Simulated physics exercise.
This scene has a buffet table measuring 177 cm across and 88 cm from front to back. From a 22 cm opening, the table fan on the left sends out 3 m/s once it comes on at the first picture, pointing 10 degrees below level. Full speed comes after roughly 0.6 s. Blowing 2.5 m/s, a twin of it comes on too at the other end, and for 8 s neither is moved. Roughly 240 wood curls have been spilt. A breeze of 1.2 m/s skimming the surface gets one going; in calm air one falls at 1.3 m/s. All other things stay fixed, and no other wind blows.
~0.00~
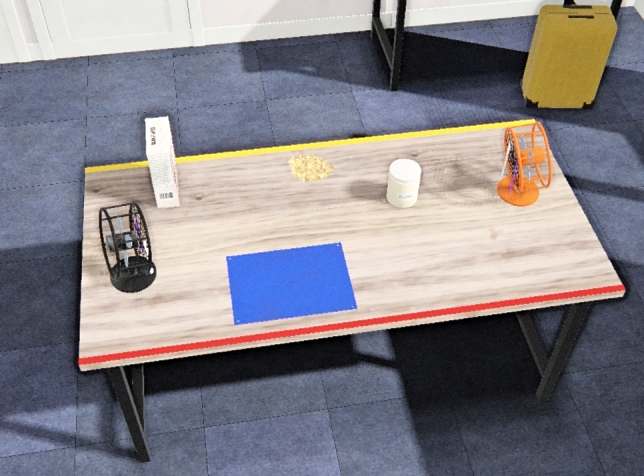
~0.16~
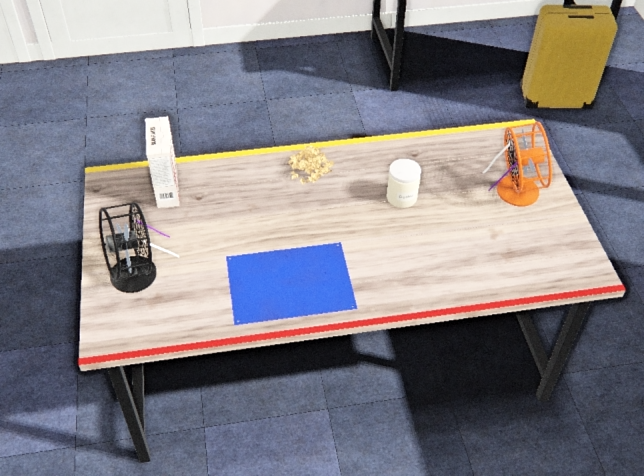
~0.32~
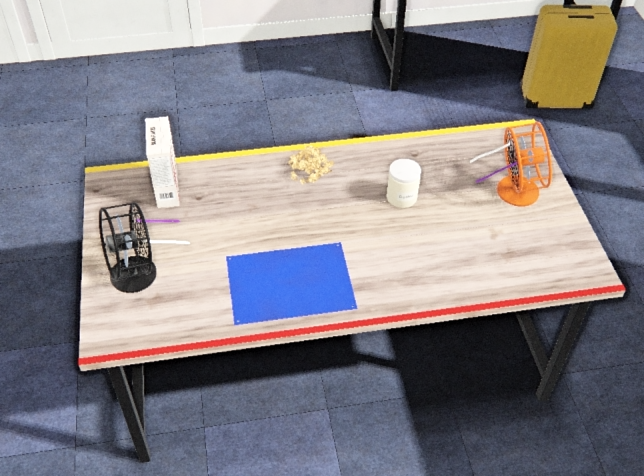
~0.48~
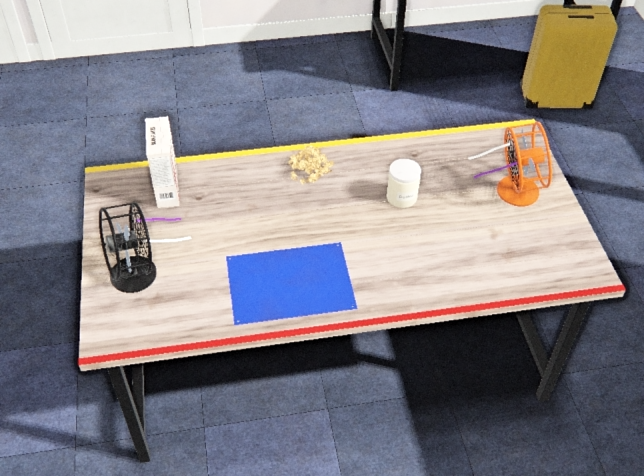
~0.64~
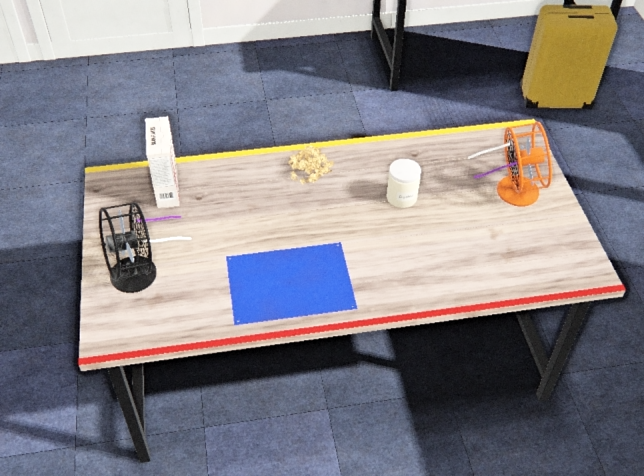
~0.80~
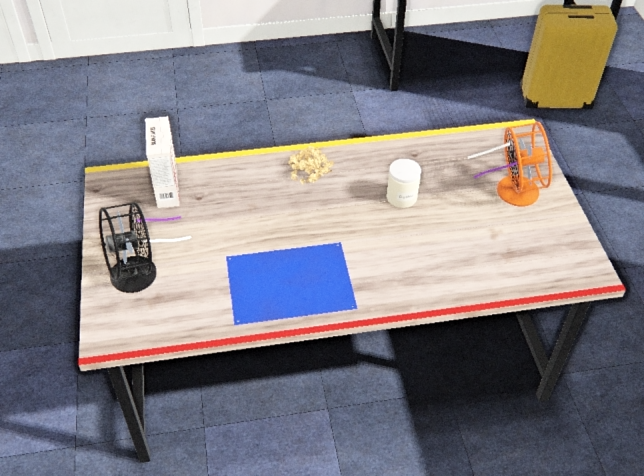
To begin with, a small pile of wood curls lies near the yellow edge of a table, between a black fan and an orange one. Ribbons on both fans then lift and stream inward, fluttering slightly, while the pile barely shifts, and the blue mat, carton and jar stay still.
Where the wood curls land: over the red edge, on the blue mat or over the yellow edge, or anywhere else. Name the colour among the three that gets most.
I would say yellow gets the most.
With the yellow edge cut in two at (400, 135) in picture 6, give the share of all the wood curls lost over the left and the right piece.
100 % left, 0 % right.
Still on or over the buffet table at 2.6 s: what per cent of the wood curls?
I'd estimate about 0 per cent.
After 1.6 s, 0 % are still on the top, 100 % are over the yellow edge, 0 % over the red edge and 0 % on the blue mat.
After 2.6 s, 0 % are still on the top, 100 % are over the yellow edge, 0 % over the red edge and 0 % on the blue mat.
After 4.4 s, 0 % are still on the top, 100 % are over the yellow edge, 0 % over the red edge and 0 % on the blue mat.
After 8.0 s, at the end, 100 % are over the yellow edge, 0 % over the red edge and 0 % on the blue mat.
